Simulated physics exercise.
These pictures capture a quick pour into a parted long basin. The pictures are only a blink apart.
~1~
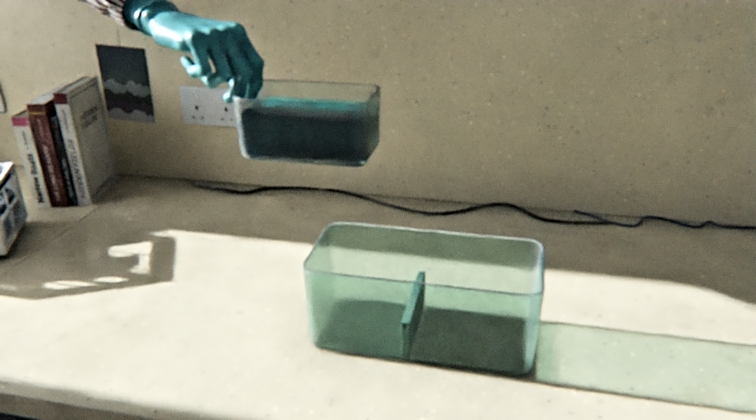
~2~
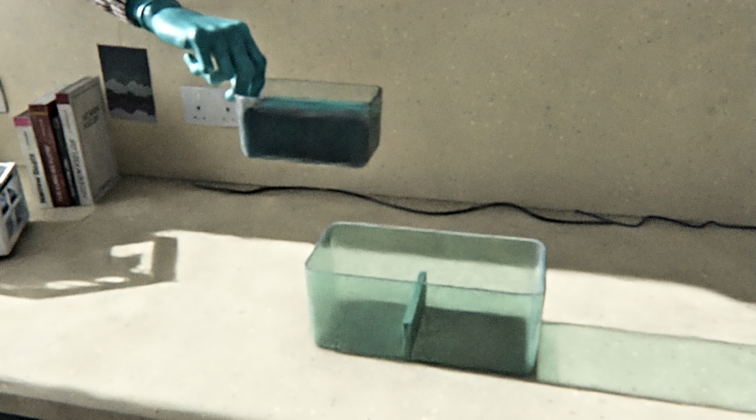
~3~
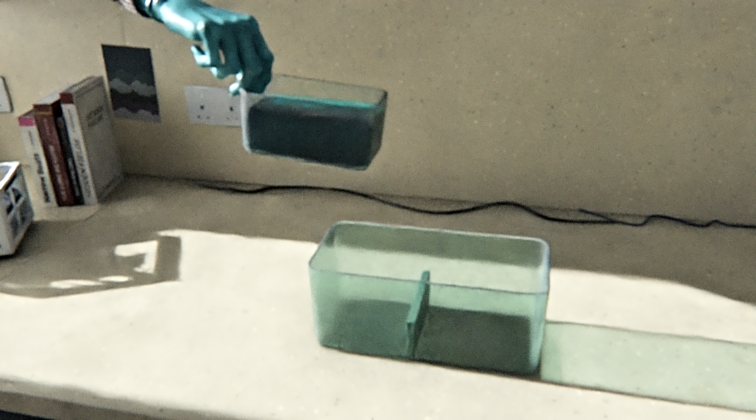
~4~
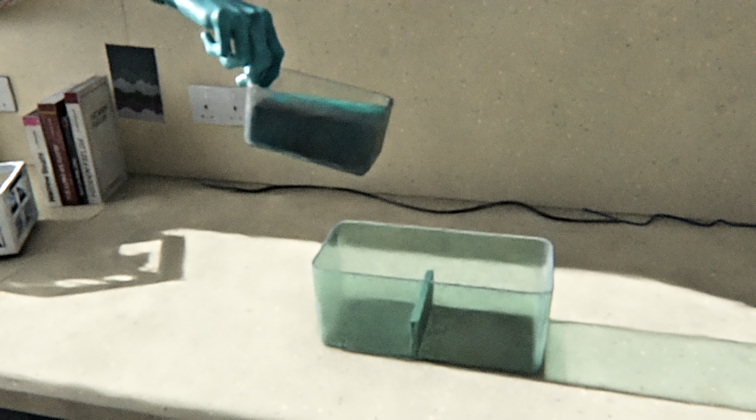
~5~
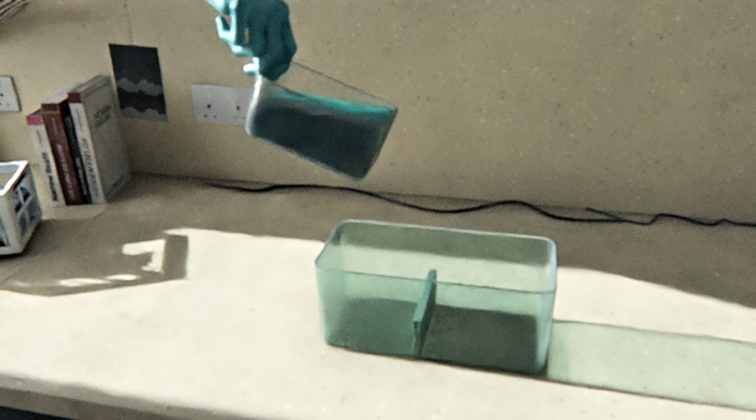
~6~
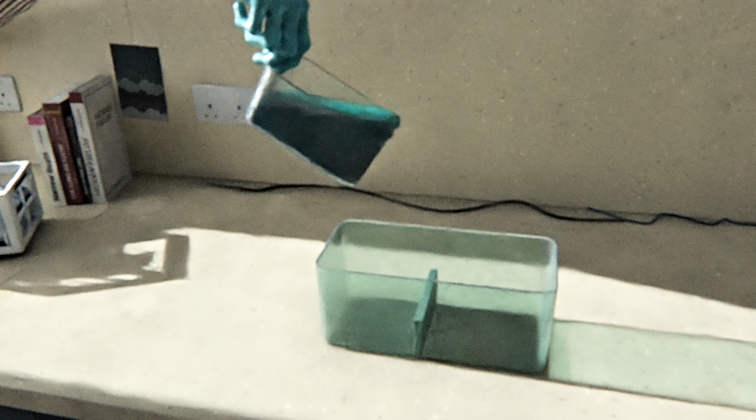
At first, a teal-gloved hand holds a clear container of dark teal liquid level above a greenish long basin with a low dividing wall. The hand then rises and turns, tilting the container steadily down to the right, until the liquid reaches its lower right edge.
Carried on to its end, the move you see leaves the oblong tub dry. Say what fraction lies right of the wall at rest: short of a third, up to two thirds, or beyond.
The right side is left with enough for a third but not past two thirds.
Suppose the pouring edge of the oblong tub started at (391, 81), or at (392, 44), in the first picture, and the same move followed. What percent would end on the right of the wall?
The first gives 70 %, the second 70 %.
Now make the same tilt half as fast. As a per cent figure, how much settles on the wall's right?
Close to 65 in a hundred.
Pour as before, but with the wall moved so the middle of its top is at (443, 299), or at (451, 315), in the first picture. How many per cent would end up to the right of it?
About 15 per cent on the first try, and 20 per cent on the second.
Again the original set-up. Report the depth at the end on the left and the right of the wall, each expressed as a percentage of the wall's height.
30 left, 40 right, give or take.
A moment on, the oblong tub is tipped on its side and 26 per cent is still to pour, 1 is left of the wall and 18 right of it.
Next, the oblong tub is tipped on its side and 6 per cent is still to pour, 24 is left of the wall and 59 right of it.
Then the oblong tub is tipped on its side and 2 per cent is still to pour, 33 is left of the wall and 56 right of it.
Later the oblong tub is tipped on its side and 0 per cent is still to pour, 37 is left of the wall and 56 right of it.
In the end 38 per cent lies left of the wall, 56 right of it and 6 outside.
